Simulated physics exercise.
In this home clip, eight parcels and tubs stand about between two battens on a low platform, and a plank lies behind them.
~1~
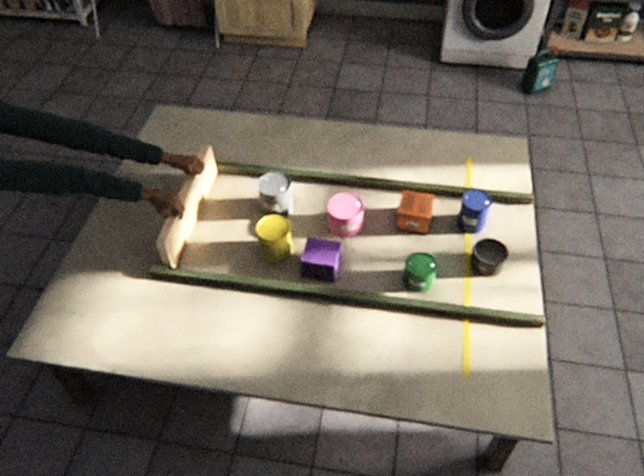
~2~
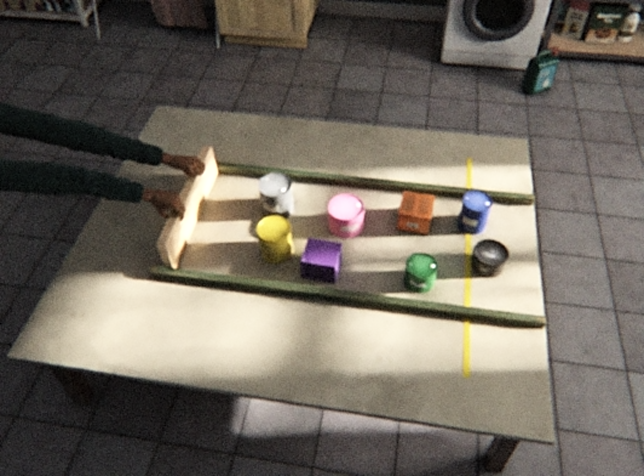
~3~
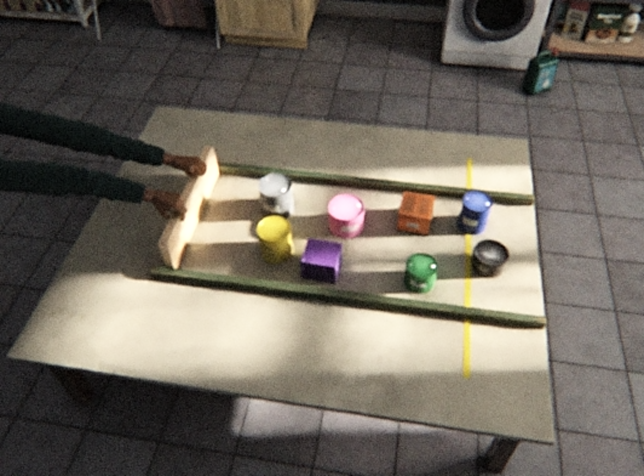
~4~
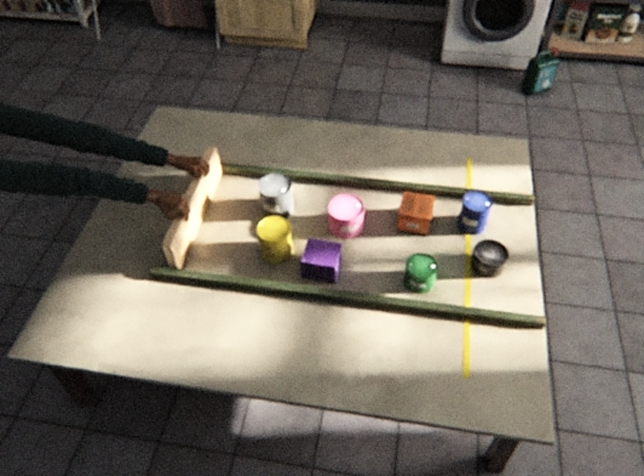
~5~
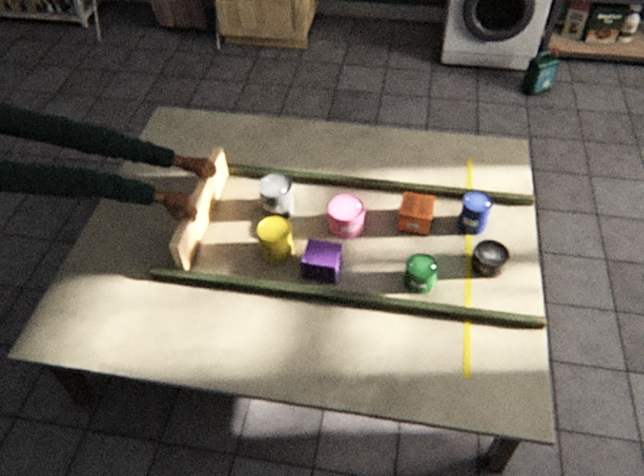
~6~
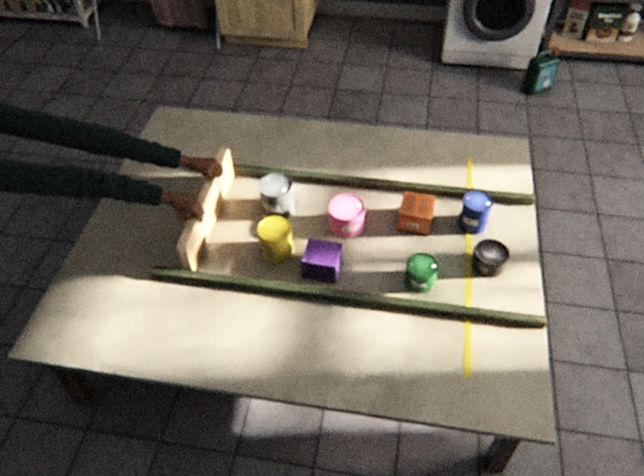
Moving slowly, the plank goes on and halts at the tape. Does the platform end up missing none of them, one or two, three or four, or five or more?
It is missing one or two.
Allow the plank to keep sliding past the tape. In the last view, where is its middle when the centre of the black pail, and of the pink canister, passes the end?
The middle is at (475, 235) when it's the black pail, and at (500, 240) when it's the pink canister.
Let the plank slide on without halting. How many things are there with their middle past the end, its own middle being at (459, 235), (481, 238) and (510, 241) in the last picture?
Going through the three positions, you'd get 1, 2 and 5.
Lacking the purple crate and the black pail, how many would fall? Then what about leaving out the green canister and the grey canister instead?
Tally of falls: 1 for the first try, 0 for the second.
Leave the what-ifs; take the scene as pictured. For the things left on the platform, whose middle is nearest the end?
Foremost: The black pail.
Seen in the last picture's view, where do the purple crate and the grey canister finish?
The purple crate stops around (486, 291); the grey canister around (489, 215).
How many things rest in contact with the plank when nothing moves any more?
3.
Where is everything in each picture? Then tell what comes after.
Black pail (489, 258); blue canister (474, 212); green canister (420, 272); plank (189, 204); tape (468, 250), in the first picture.
Blue canister (474, 213); yellow pail (276, 241), in the second picture.
Green canister (421, 273); grey canister (277, 197), in the third picture.
Black pail (489, 259); purple crate (322, 261), in the fourth picture.
Blue canister (475, 214); plank (201, 207), in the fifth picture.
Black pail (490, 259); blue canister (475, 213); green canister (421, 273); plank (208, 207); tape (469, 251), in the sixth picture.
Soon after, none off yet; black pail at rest near (490, 259); blue canister at rest near (475, 213); green canister at rest near (421, 273).
Then, none off yet; black pail at rest near (490, 259); blue canister at rest near (475, 213); green canister moved about its own width near (446, 273).
By the end, the number that fall off is one or two; fallen, blue canister.
